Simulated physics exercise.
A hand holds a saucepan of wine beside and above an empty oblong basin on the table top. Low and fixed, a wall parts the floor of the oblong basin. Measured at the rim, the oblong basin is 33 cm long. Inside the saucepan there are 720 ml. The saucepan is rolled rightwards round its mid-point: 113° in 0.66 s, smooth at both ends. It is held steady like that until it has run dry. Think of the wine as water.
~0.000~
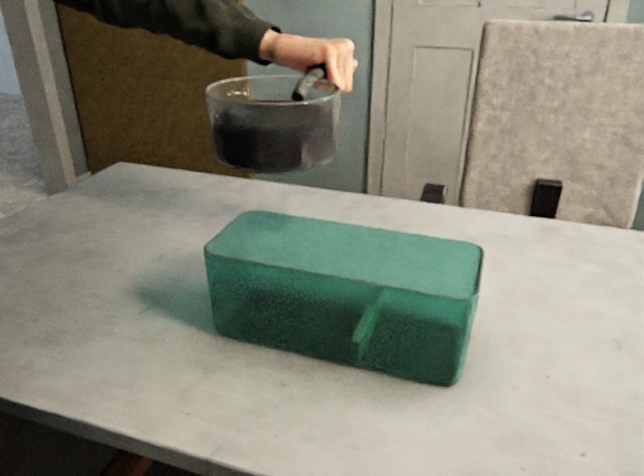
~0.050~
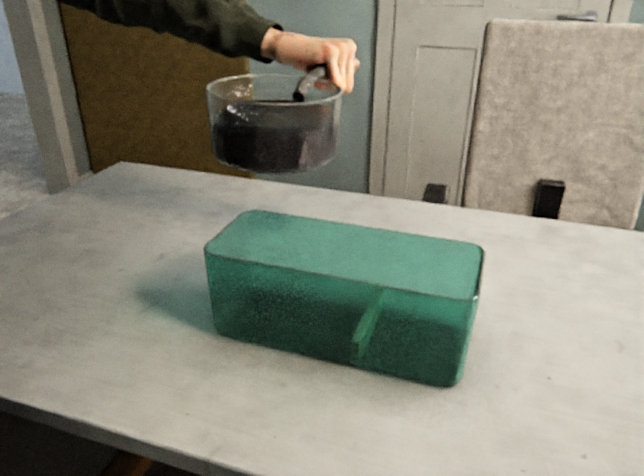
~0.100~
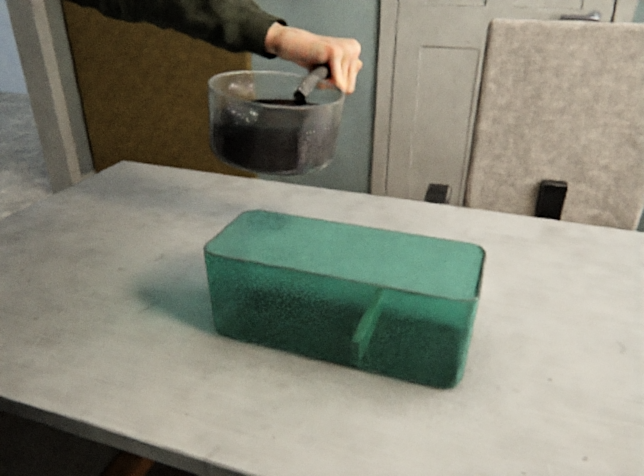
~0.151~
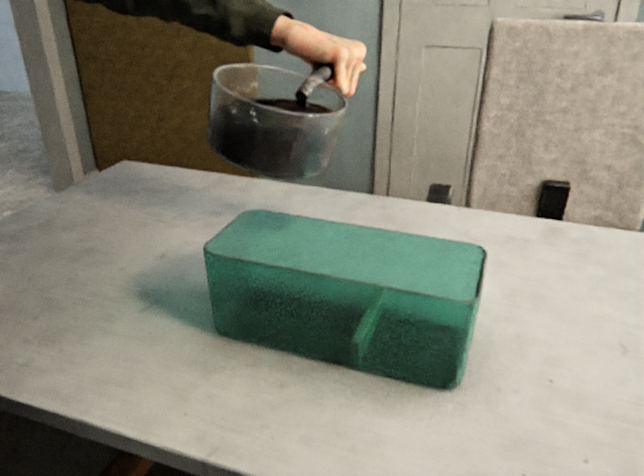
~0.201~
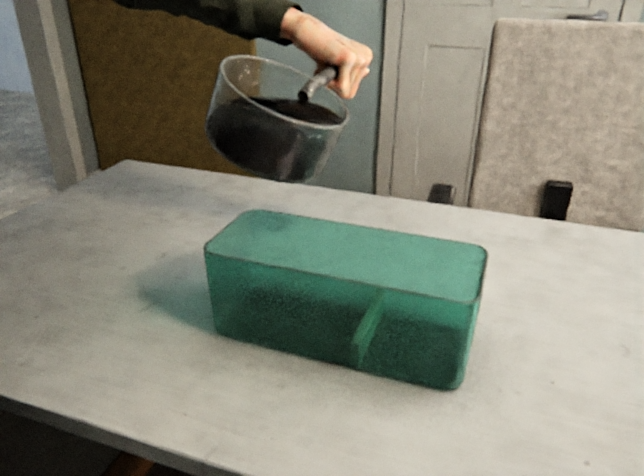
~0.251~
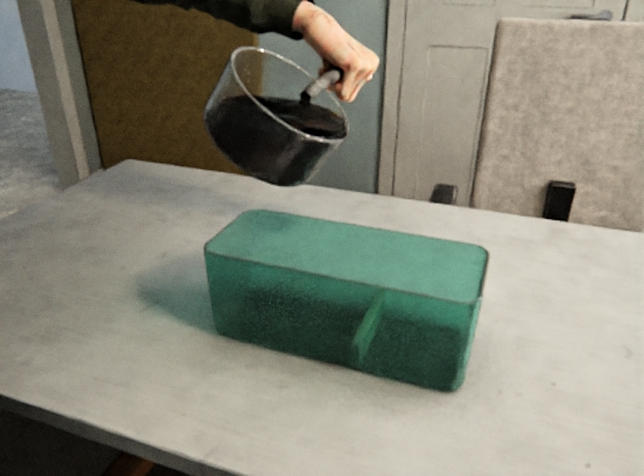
In a room with a pale door and an upholstered chair behind a light grey table, the view looks slightly down from a steady camera. A translucent green oblong basin with a low dividing wall inside sits on the tabletop, while a dark-sleeved hand holds a clear saucepan of dark liquid above and behind it. The hand rolls the saucepan rightwards, slowly then further, and the liquid shifts towards its lower right side.
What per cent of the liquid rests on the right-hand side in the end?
38 percent.
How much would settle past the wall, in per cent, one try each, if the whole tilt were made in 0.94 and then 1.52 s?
50 in a hundred, followed by 60 in a hundred.
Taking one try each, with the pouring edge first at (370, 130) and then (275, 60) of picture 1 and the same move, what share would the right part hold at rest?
Respectively 45 and 20 %.
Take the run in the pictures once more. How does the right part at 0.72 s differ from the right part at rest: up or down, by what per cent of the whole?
I'd say it shrinks by some 6.
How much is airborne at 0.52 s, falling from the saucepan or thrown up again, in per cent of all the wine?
Roughly 46 %.
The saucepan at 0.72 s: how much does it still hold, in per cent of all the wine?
Close to 4 in a hundred.
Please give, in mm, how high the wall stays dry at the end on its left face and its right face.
Roughly 14 mm on the left side and roughly 14 mm on the right.
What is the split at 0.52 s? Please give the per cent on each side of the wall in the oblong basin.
7 per cent left and 24 right, roughly.
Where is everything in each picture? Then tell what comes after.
Tilt 0°; pouring edge (337, 95); surface from (221, 109) to (335, 120); the oblong basin's rim runs from (225, 230) to (481, 272); the wall's top is at (368, 314), in the first picture.
Tilt 2°; pouring edge (338, 97); surface from (221, 108) to (335, 119), in the second picture.
Tilt 6°; pouring edge (340, 102); surface from (222, 106) to (337, 120), in the third picture.
Tilt 14°; pouring edge (343, 112); surface from (222, 104) to (338, 122), in the fourth picture.
Tilt 24°; pouring edge (344, 124); surface from (221, 102) to (342, 124), in the fifth picture.
Tilt 36°; pouring edge (343, 139); surface from (219, 97) to (339, 125); 1 per cent is over the edge, in the sixth picture.
After 0.52 s the tilt is 102° and 24 per cent is still to pour, 7 is left of the wall and 23 right of it.
After 0.72 s the tilt is 113° and 4 per cent is still to pour, 43 is left of the wall and 44 right of it.
After 0.93 s the tilt is 113° and 0 per cent is still to pour, 57 is left of the wall and 39 right of it.
After 1.16 s the tilt is 113° and 0 per cent is still to pour, 59 is left of the wall and 38 right of it.
In the end 59 per cent lies left of the wall, 38 right of it and 2 outside.
